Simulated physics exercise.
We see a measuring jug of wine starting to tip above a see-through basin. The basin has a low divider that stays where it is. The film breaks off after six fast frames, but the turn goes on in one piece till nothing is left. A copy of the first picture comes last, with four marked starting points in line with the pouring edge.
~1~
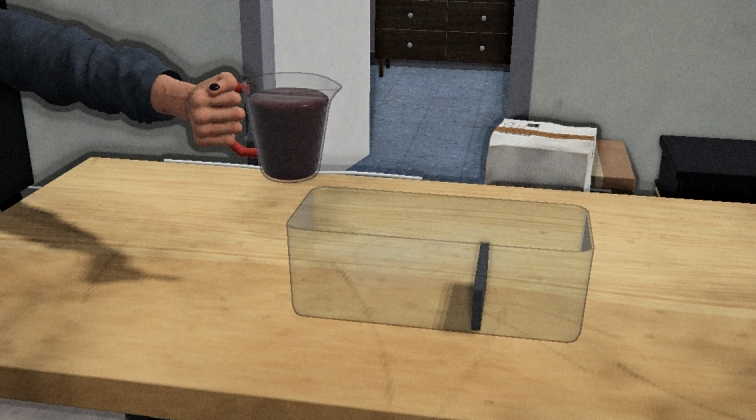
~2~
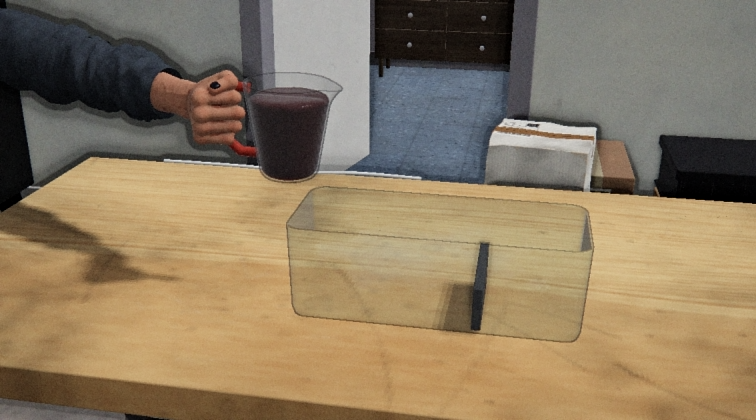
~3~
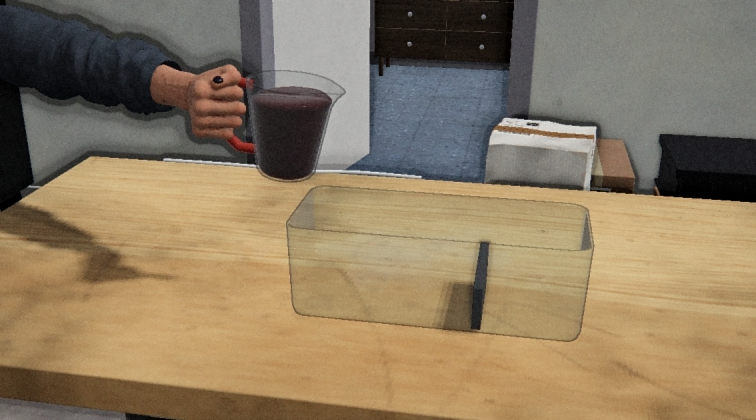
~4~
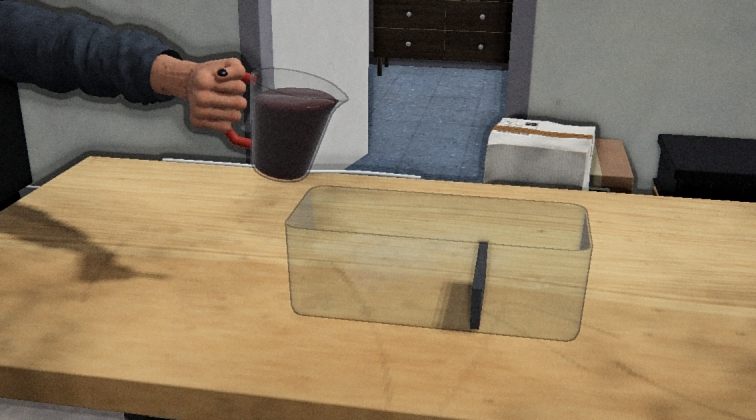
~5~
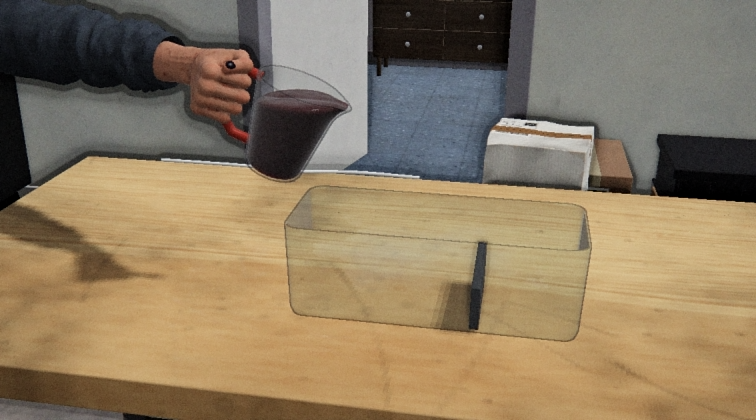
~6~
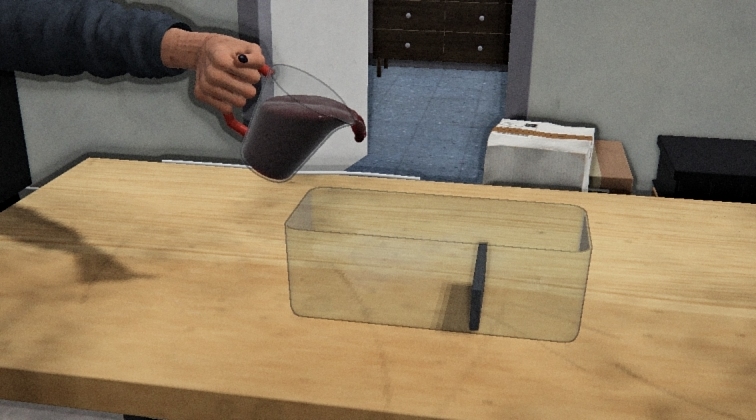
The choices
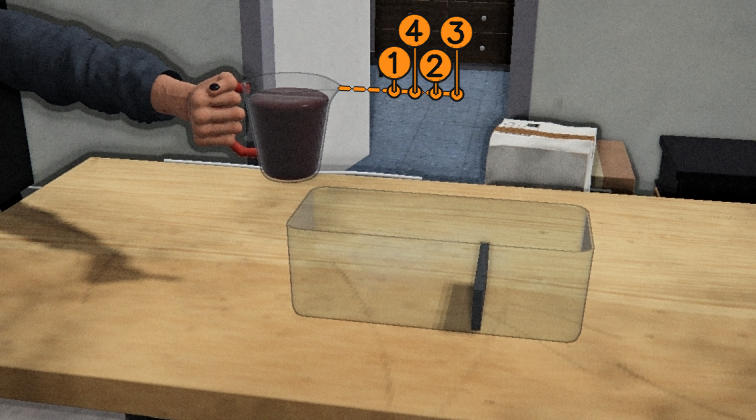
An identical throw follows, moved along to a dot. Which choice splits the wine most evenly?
The answer is spot 2.
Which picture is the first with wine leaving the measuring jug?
Picture 6.
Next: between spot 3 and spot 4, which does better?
That is spot 3.
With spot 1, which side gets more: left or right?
The left side.
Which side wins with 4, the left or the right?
The left one.
On the marked copy, 1 at (394, 90); 2 at (435, 93); 3 at (456, 94); 4 at (414, 92).
Choosing 1, about 96 % ends left of the wall and 2 % right of it.
Choosing 2, about 52 % ends left of the wall and 48 % right of it.
Choosing 3, about 20 % ends left of the wall and 80 % right of it.
Choosing 4, about 92 % ends left of the wall and 8 % right of it.
